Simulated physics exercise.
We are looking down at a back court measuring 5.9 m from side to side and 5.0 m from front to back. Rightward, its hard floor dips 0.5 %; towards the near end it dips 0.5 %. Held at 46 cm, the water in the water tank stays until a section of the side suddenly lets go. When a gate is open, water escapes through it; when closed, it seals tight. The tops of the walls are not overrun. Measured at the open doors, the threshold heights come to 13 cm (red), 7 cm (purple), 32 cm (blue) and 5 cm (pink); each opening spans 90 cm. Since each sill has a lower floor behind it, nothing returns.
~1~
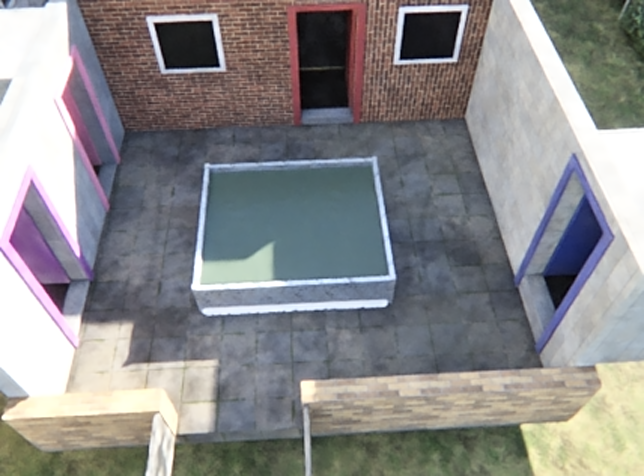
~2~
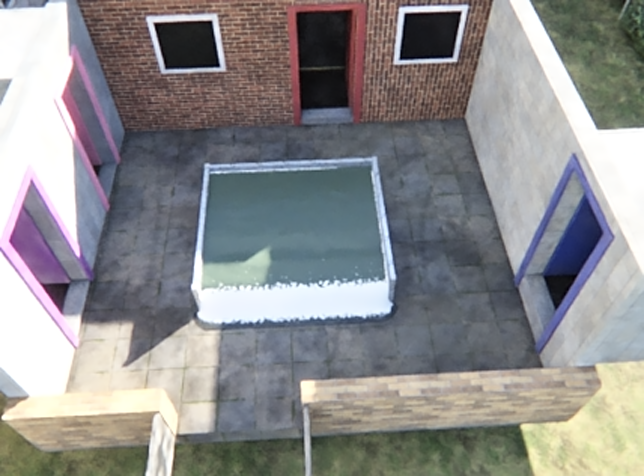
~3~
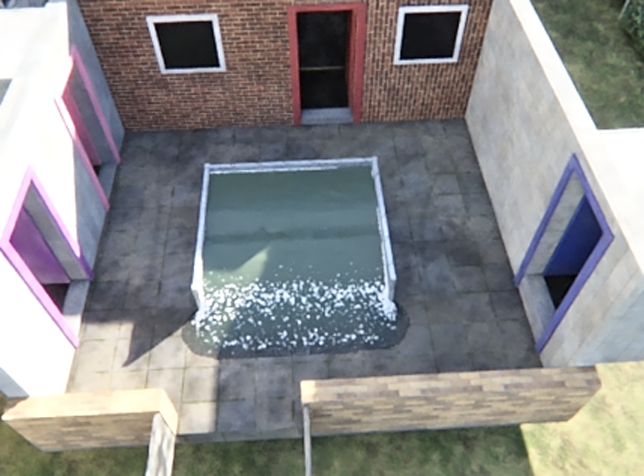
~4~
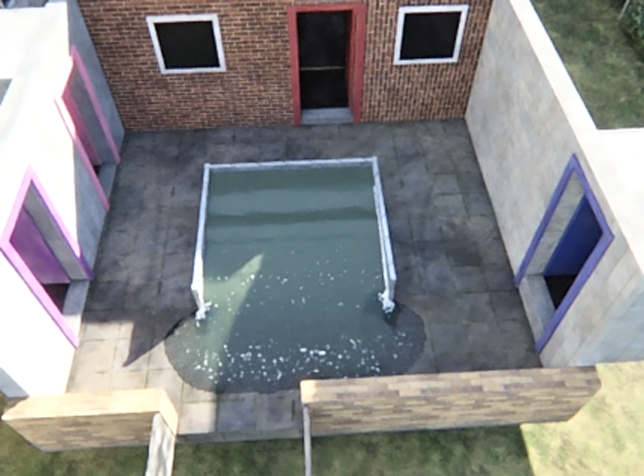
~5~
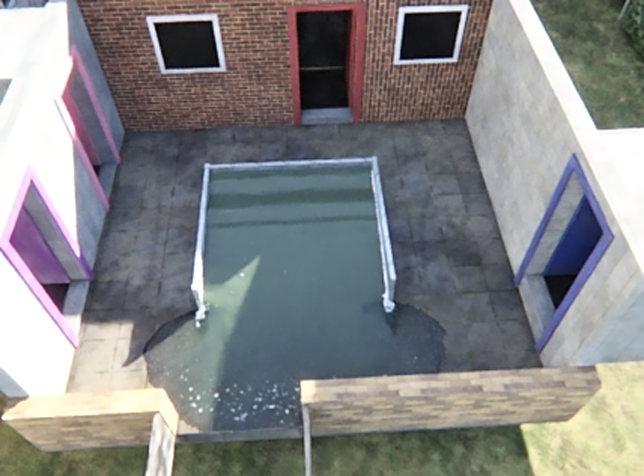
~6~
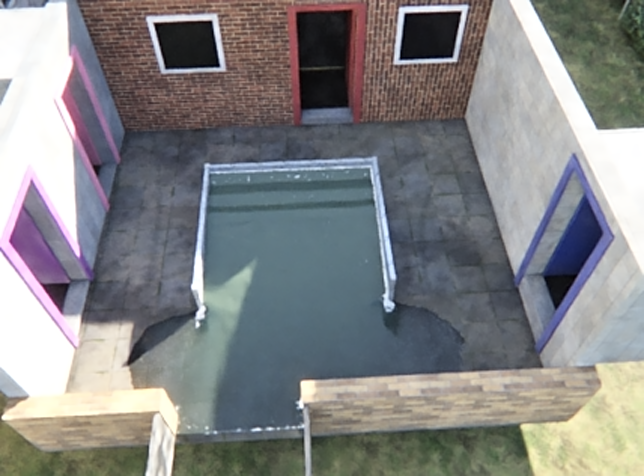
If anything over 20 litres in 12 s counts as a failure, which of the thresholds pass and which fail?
The red door passes. The purple door passes. The blue door passes. The pink door passes.
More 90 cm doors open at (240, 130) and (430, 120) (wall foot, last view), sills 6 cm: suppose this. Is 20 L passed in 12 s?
Less, more.
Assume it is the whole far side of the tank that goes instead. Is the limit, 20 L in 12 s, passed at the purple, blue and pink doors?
So purple stays lower, blue stays lower, pink tops it.
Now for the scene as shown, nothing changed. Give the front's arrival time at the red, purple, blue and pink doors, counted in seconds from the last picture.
Red: 4.5 s; purple: 1.6 s; blue: 1.3 s; pink: 3.8 s.
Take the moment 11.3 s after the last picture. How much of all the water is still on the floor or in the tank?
Share still there: About 54 %.
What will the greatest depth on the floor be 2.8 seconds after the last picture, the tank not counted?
It gets to some 25 cm.
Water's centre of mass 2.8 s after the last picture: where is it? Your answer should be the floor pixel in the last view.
Its balance point sits around (330, 308).
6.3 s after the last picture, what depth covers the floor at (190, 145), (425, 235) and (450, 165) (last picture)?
Depths: About 4, 3 and 5 centimetres.
Then, 0.7 s after the last picture water covers 25 % of the floor and is deepest (34 cm) near (334, 405); red door not reached, purple door not reached, blue door not reached, pink door not reached.
Then, 1.5 s after the last picture water covers 30 % of the floor and is deepest (32 cm) near (542, 394); red door not reached, purple door not reached, blue door 13 cm at the sill, 0 L in, pink door not reached.
Then, 2.8 s after the last picture water covers 50 % of the floor and is deepest (25 cm) near (542, 394); red door not reached, purple door 3 cm at the sill, 0 L in, blue door 18 cm at the sill, 0 L in, pink door not reached.
Then, 6.3 s after the last picture water covers 95 % of the floor and is deepest (11 cm) near (431, 133); red door 6 cm at the sill, 0 L in, purple door 4 cm at the sill, 0 L in, blue door 8 cm at the sill, 0 L in, pink door 2 cm at the sill, 0 L in.
Then, 11.3 s after the last picture water covers 95 % of the floor and is deepest (7 cm) near (228, 180); red door 4 cm at the sill, 0 L in, purple door 4 cm at the sill, 0 L in, blue door 5 cm at the sill, 0 L in, pink door 5 cm at the sill, 7 L in.
